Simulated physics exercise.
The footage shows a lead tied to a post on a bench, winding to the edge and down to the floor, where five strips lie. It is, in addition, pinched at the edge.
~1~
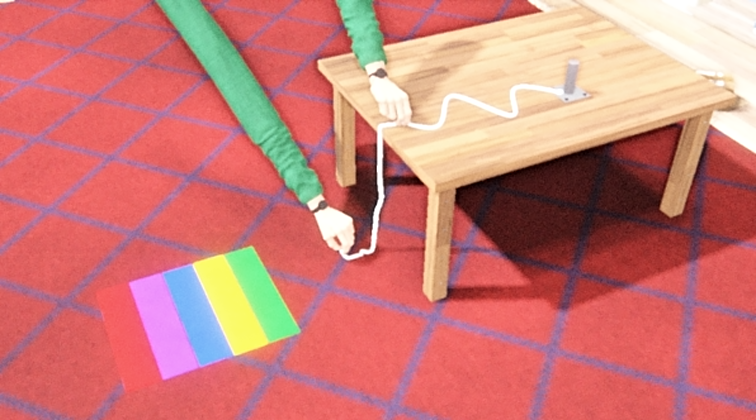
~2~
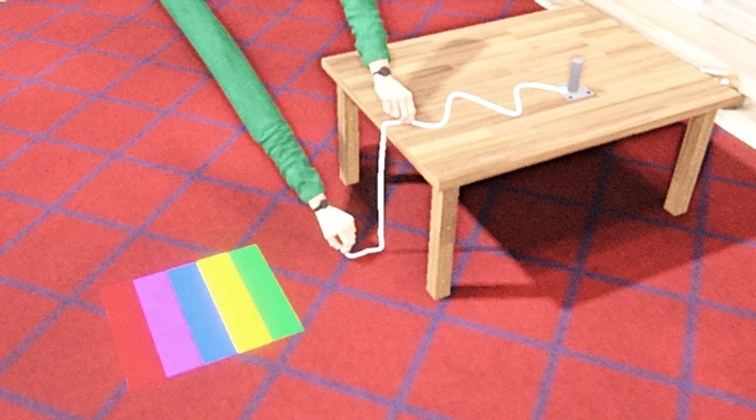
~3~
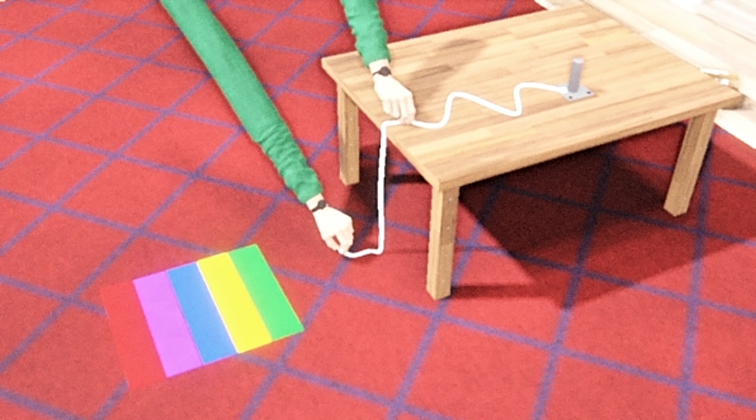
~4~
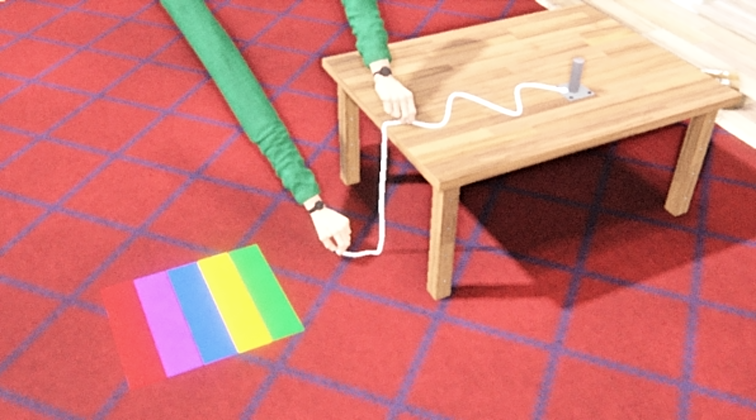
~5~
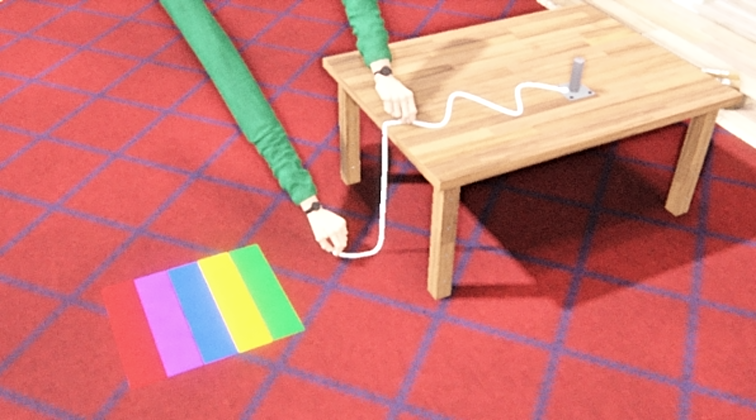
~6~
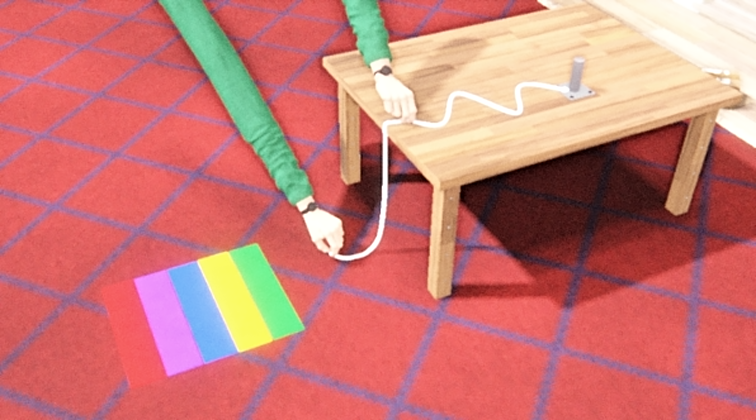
On a red carpet beside a wooden bench, one hand pins a white lead at the edge while another draws its end slightly left.
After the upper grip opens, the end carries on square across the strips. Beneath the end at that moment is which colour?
Beneath it is red.
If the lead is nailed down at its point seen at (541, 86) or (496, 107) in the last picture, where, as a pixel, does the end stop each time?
Try one ends near (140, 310), try two near (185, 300).
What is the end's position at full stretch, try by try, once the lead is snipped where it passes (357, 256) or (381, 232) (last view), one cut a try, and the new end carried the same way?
Roughly (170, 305), (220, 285).
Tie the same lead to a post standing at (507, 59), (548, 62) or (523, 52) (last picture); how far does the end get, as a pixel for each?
Estimated pixels per try: (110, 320); (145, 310); (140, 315).
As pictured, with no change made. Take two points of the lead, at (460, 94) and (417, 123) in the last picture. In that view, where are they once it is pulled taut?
One ends up around (411, 123), the other around (328, 168).
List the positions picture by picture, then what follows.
The first frame shows end (342, 251); green (276, 321); yellow (243, 331); blue (209, 343); purple (174, 355); red (138, 367).
The second frame shows end (343, 250); lead through (529, 85) (507, 112) (449, 103) (412, 122) (381, 172) (381, 233).
The third frame shows end (341, 251).
The fourth frame shows end (338, 252); lead through (530, 85) (507, 112) (450, 103) (412, 122) (383, 172) (383, 233).
The fifth frame shows end (335, 252).
The sixth frame shows end (331, 253); lead through (530, 85) (508, 112) (450, 102) (413, 121) (385, 171) (380, 233).
Soon after, end near (197, 295); over blue.
Then, end near (156, 307); over purple.
At full stretch, end near (130, 315); over red. It halts on the red strip.
